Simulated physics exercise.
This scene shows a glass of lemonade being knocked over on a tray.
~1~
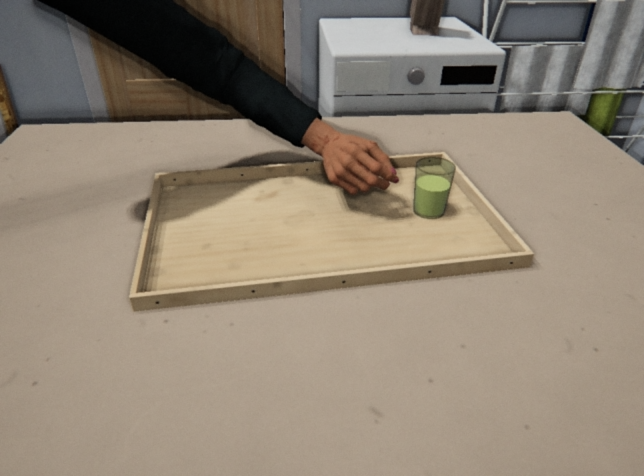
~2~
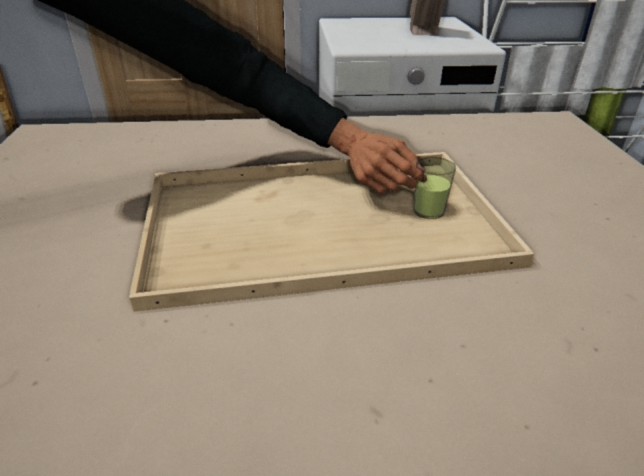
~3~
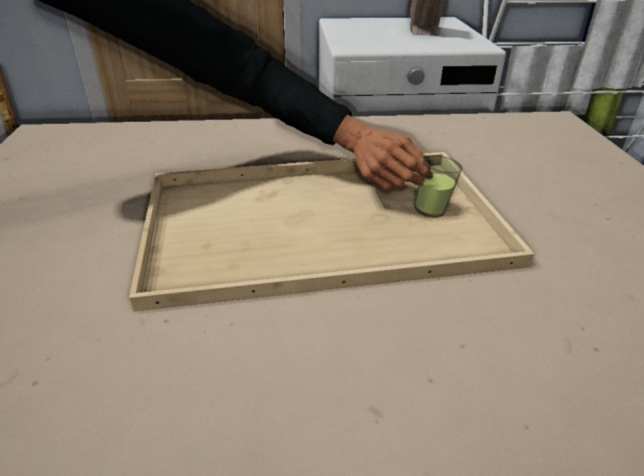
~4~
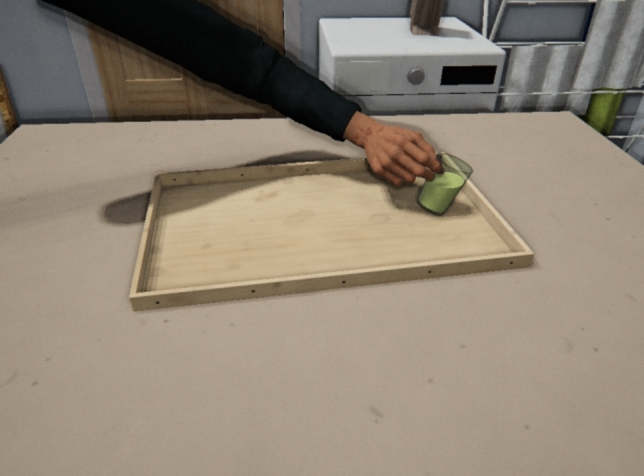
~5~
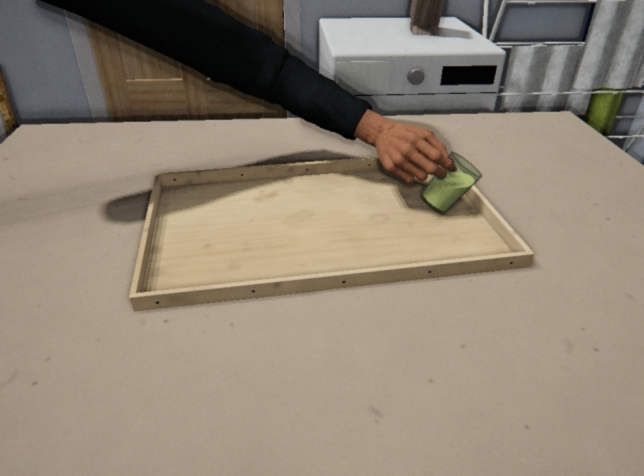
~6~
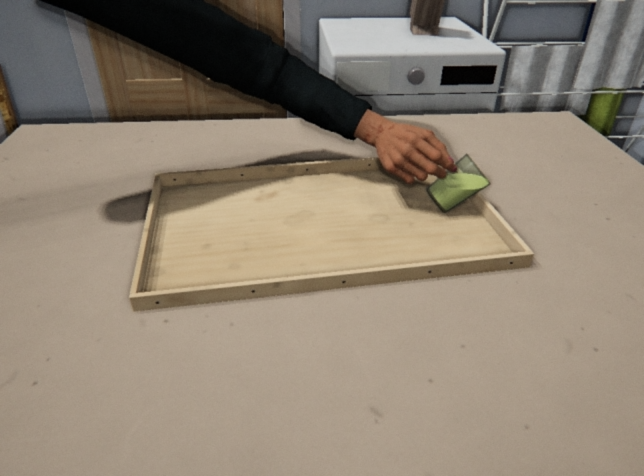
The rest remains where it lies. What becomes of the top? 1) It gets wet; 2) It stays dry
1.
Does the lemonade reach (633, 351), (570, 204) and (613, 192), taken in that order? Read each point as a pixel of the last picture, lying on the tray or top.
Going through them: Spill-free for the first, spilled on for the next, spilled on for the last.
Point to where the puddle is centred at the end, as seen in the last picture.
It settles with its centre at about (612, 204).
Next, the glass lies across the rim; the puddle covers about as much as a plate; the table is getting wet.
After that, the puddle covers about as much as a tray; the table is getting wet.
Finally, the puddle covers about as much as a tray; the table is getting wet.
